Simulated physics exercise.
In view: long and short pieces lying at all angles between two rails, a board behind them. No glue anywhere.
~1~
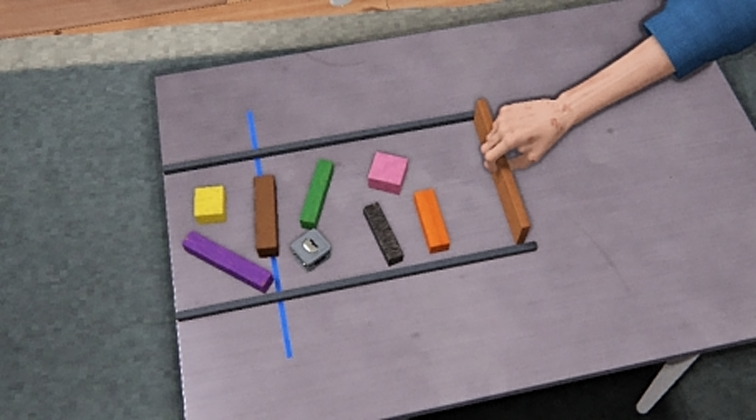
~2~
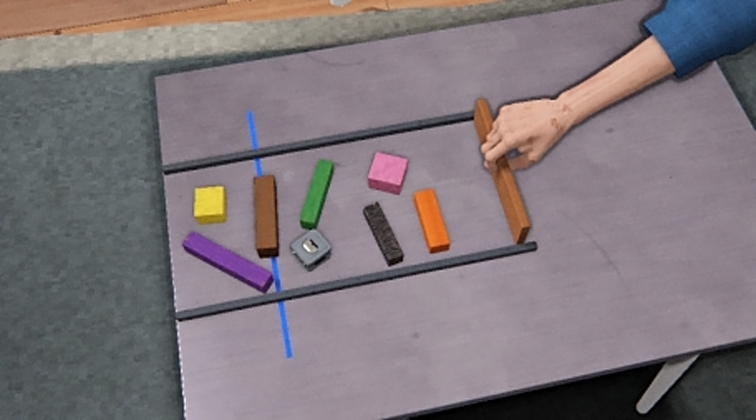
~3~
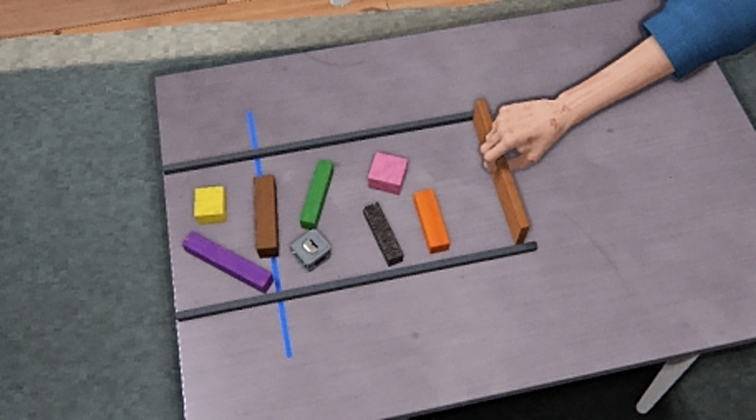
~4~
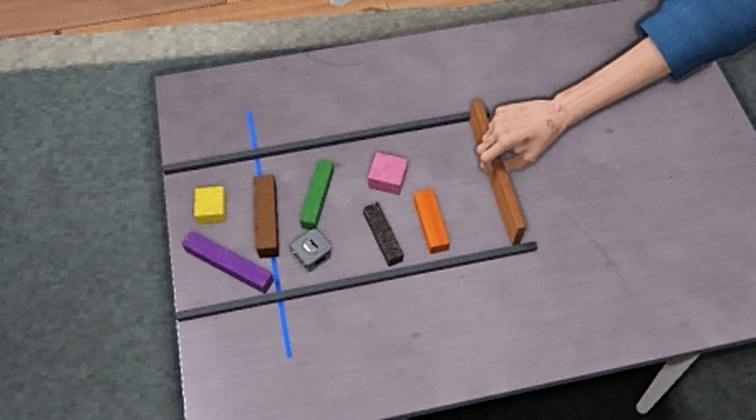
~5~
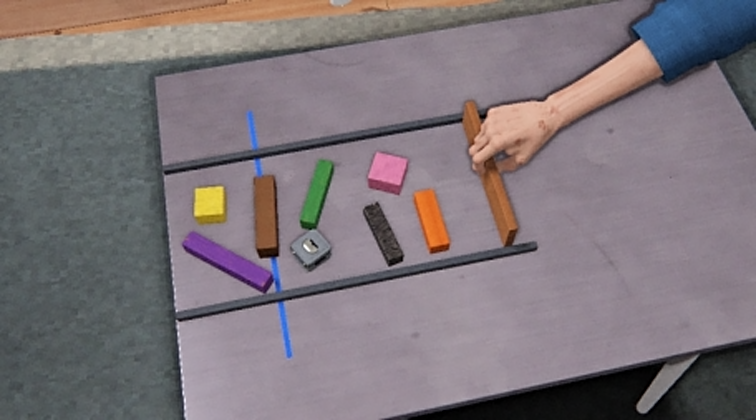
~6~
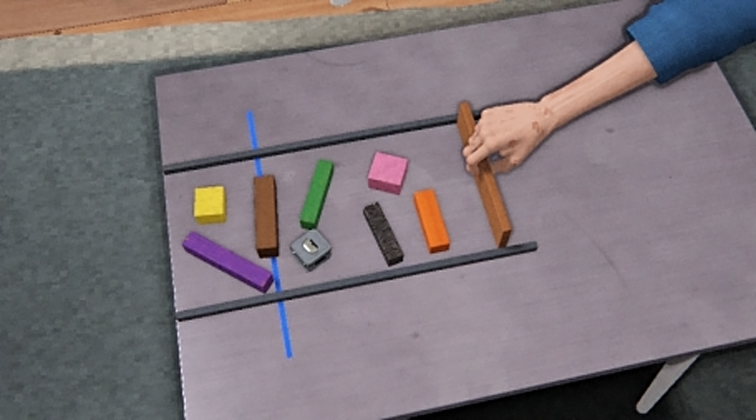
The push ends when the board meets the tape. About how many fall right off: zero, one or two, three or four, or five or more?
Outcome: The number that fall off is zero.
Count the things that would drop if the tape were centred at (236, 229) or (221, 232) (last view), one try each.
In that order 2 and 3.
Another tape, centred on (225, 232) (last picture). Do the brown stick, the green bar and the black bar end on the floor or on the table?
The brown stick is lost; the green bar does not fall; the black bar holds on.
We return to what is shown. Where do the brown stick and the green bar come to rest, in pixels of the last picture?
The brown stick at (198, 225), the green bar at (221, 210).
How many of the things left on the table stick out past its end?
The number is 2.
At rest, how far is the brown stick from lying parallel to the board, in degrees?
Roughly 15° out of line.
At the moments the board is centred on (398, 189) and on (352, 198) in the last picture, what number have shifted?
The counts are 3 and 5.
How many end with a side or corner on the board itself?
2 of them.
Early on, none off yet; yellow block at rest near (211, 206); purple bar at rest near (228, 262); brown stick at rest near (267, 216).
Finally, the number that fall off is zero.
